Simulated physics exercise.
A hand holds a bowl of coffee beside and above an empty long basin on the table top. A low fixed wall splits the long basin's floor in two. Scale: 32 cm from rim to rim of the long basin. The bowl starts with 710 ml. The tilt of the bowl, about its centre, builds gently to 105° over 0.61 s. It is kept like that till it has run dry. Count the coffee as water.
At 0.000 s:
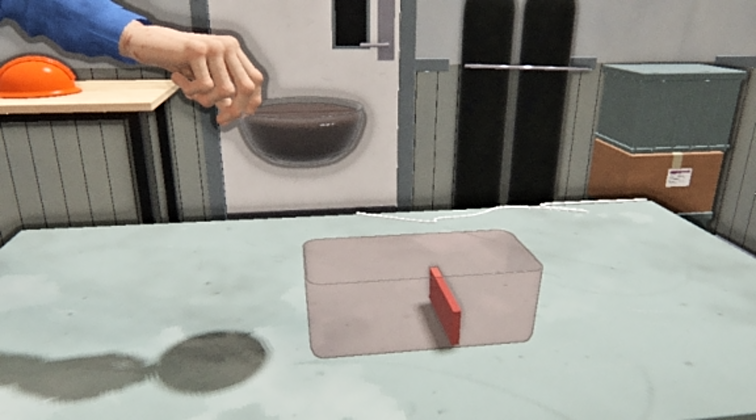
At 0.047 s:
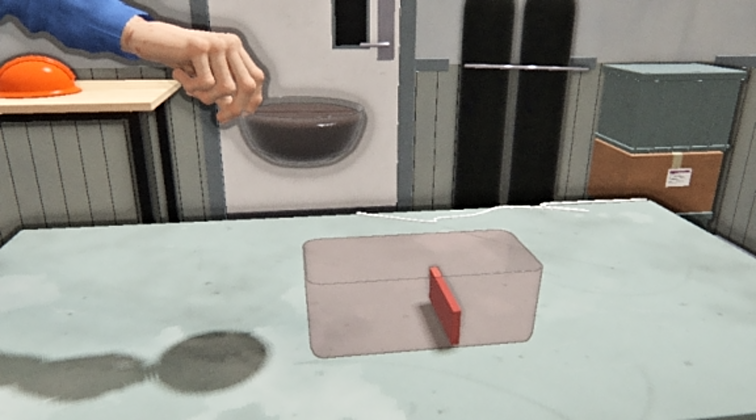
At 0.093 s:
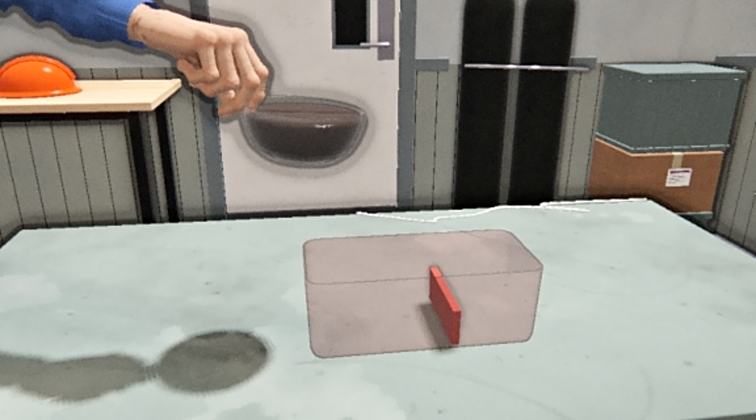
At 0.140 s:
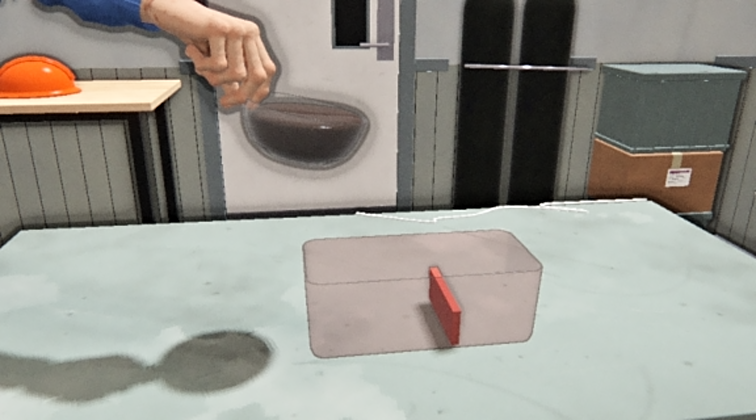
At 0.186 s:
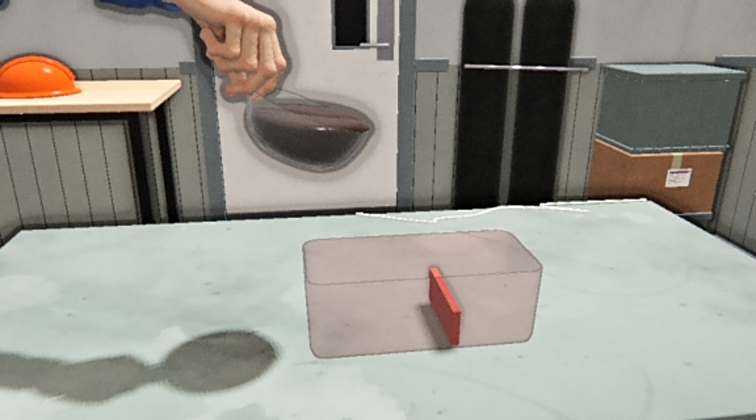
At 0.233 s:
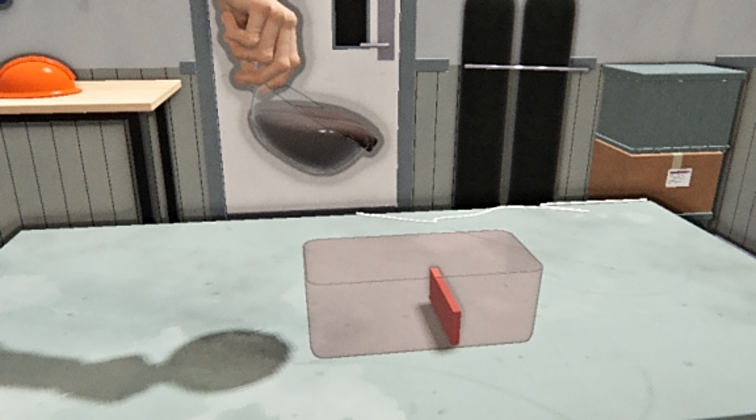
A hand in a blue sleeve holds a clear bowl of dark liquid at the upper left, above a pale table seen from the front and slightly above in a workshop-like room. An empty, see-through pinkish basin with a red upright divider sits on the table, with an orange hard hat behind at left and stacked boxes at right. The hand moves slightly right and upward, gradually tilting the bowl rightward, while the camera stays still.
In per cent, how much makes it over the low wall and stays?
About 6 per cent.
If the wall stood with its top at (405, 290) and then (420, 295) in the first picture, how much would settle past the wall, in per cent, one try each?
First 50, then 25 per cent.
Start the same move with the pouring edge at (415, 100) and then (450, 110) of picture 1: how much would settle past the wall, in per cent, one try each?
In turn about 50 and 75 per cent.
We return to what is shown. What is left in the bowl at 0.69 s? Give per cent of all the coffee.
Near 0 in a hundred.
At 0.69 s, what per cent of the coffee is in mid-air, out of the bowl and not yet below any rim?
About 14 per cent.
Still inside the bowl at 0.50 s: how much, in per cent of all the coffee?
About 9 per cent.
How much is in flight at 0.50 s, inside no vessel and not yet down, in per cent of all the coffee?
Near 52 in a hundred.
By 0.50 s the tilt is 96° and 9 per cent is still to pour, 39 is left of the wall and 0 right of it.
By 0.69 s the tilt is 105° and 0 per cent is still to pour, 85 is left of the wall and 1 right of it.
By 0.89 s the tilt is 105° and 0 per cent is still to pour, 90 is left of the wall and 5 right of it.
By 1.11 s the tilt is 105° and 0 per cent is still to pour, 90 is left of the wall and 5 right of it.
At rest 90 per cent lies left of the wall, 6 right of it and 5 outside.
